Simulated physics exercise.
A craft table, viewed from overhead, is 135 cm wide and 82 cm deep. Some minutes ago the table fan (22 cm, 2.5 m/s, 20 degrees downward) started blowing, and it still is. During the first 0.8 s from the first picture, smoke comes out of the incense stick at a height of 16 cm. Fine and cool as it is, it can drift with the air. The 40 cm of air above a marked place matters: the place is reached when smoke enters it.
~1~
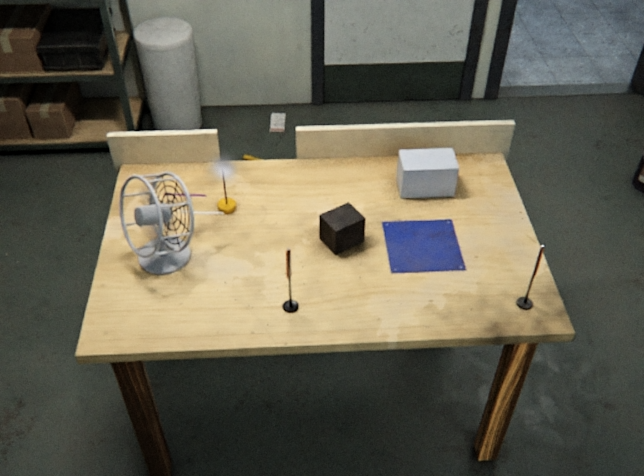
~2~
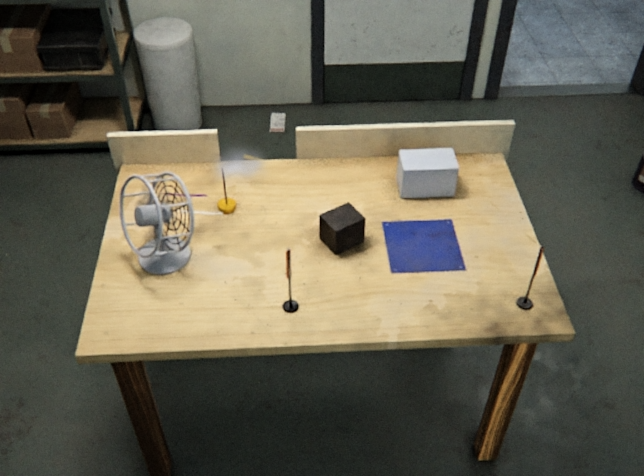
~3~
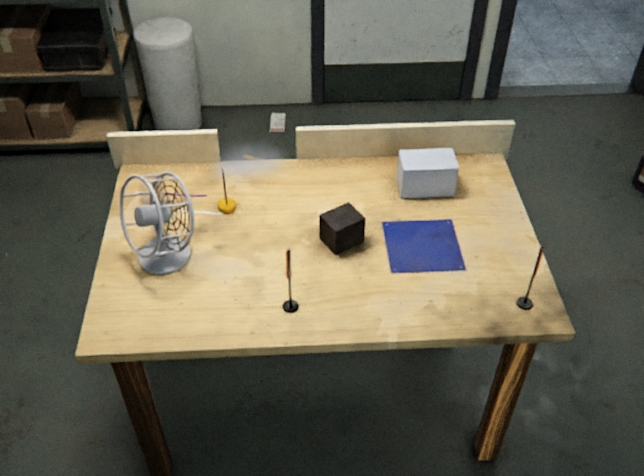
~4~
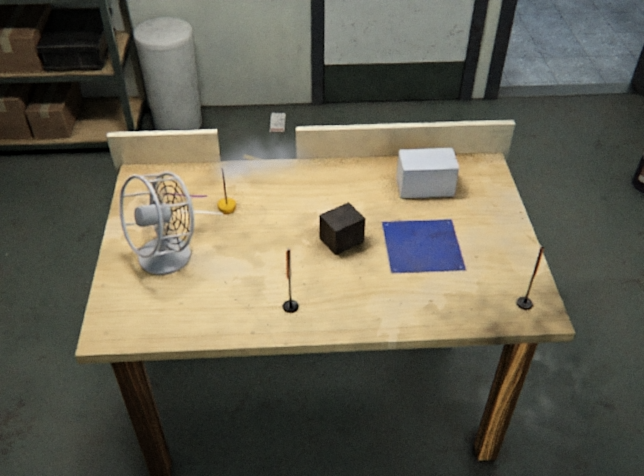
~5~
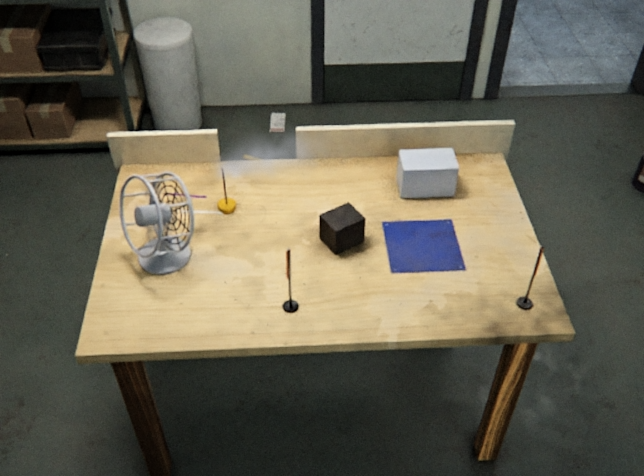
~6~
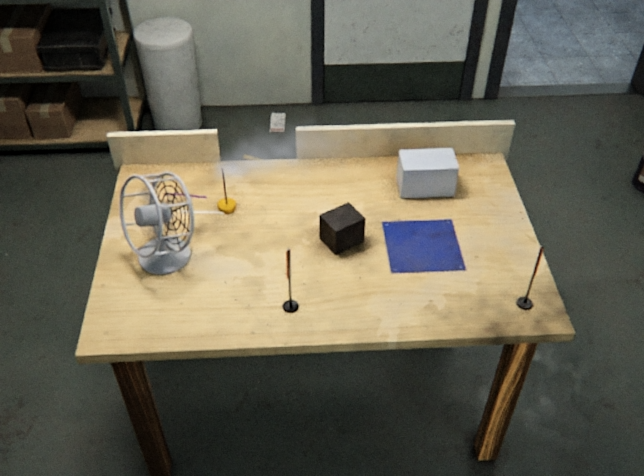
Faint smoke drifting right from an incense stick behind a table fan, thinning over a wooden table with blocks and blue mat.
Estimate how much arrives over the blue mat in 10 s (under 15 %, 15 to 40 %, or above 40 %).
Roughly under 15 % arrives there.
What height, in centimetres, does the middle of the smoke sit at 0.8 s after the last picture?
The middle is at about 24 cm above the surface.
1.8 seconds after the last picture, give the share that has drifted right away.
Estimate: Close to 80 %.
Then, 0.8 s after the last picture, 28 % is gone from the area; 0 % has passed over the blue mat, and the middle of the rest is near (364, 87).
Then, 1.8 s after the last picture, 84 % is gone from the area; 0 % has passed over the blue mat.
Then, 3.8 s after the last picture, 100 % is gone from the area; 0 % has passed over the blue mat.
Then, 9.8 s after the last picture, 100 % is gone from the area; 0 % has passed over the blue mat.
